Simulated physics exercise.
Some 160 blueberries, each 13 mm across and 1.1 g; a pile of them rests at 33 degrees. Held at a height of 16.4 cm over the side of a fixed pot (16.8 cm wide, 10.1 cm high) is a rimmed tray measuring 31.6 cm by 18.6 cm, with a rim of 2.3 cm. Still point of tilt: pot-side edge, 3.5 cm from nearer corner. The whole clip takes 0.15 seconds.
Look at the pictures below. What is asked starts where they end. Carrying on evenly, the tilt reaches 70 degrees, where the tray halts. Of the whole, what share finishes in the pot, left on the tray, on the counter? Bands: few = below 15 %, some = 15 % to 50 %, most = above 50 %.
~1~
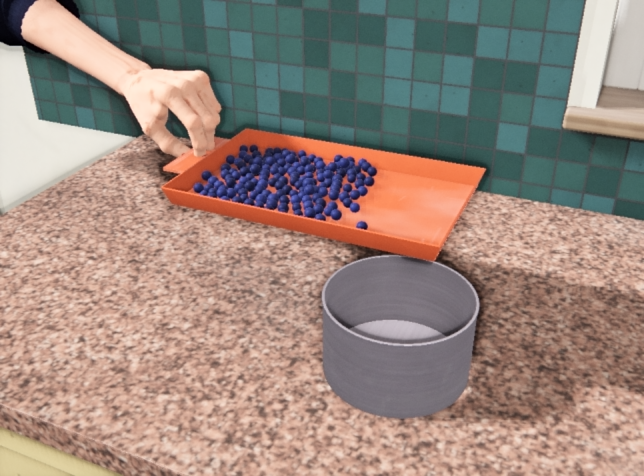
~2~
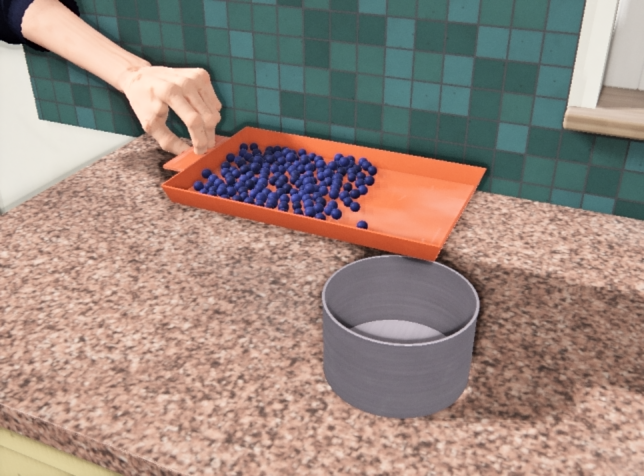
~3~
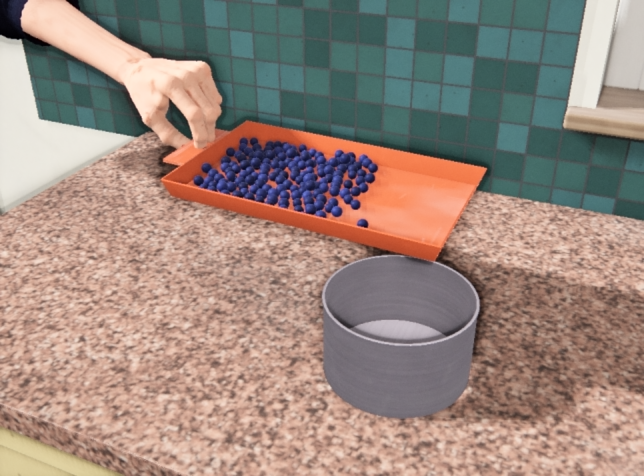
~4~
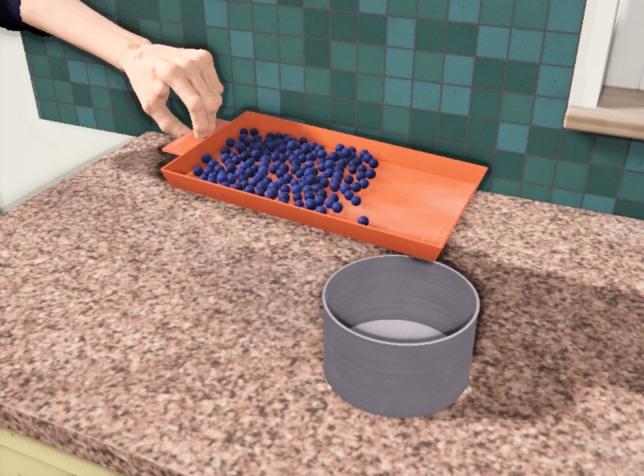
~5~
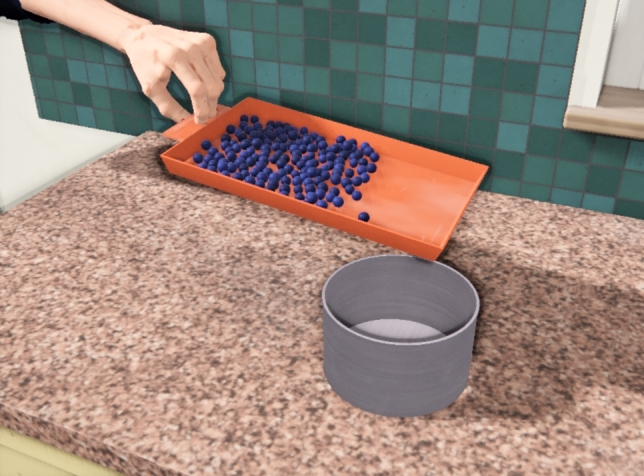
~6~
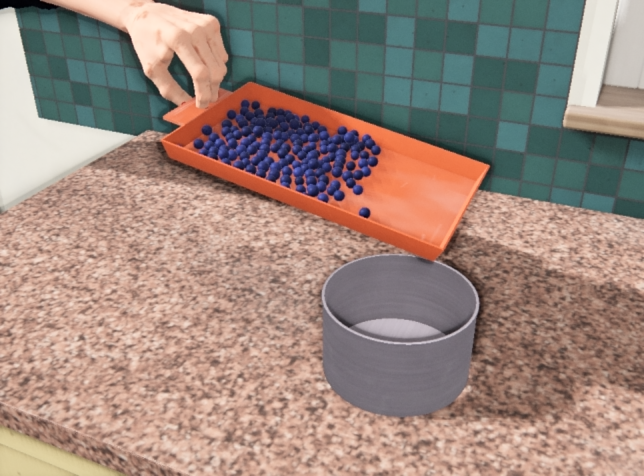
Pot: Few, tray: Some, counter: Most.
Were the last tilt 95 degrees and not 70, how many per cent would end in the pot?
Then about 10 per cent.
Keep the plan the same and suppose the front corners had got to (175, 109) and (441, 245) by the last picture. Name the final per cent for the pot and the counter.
That works out as pot 0 and counter 85.
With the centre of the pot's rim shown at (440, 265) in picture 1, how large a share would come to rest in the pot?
Close to 5 in a hundred.
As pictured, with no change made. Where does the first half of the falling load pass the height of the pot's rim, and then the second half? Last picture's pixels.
Earlier half at about (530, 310), later half at about (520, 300) in pixels.
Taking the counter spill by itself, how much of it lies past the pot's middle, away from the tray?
Some 100 per cent.
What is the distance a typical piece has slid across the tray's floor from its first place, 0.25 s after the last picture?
By then it sits near 3 cm from where it began.
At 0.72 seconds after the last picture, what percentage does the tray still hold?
I'd say close to 25 per cent.
Then, 0.25 s after the last picture, tilt 41 degrees; the tray holds 100 %, the pot 0 %.
Then, 0.42 s after the last picture, tilt 61 degrees; the tray holds 100 %, the pot 0 %.
Then, 0.72 s after the last picture, tilt 70 degrees; the tray holds 25 %, the pot 0 %.
In the end, pot 0 %, tray 25 %, counter 75 %.
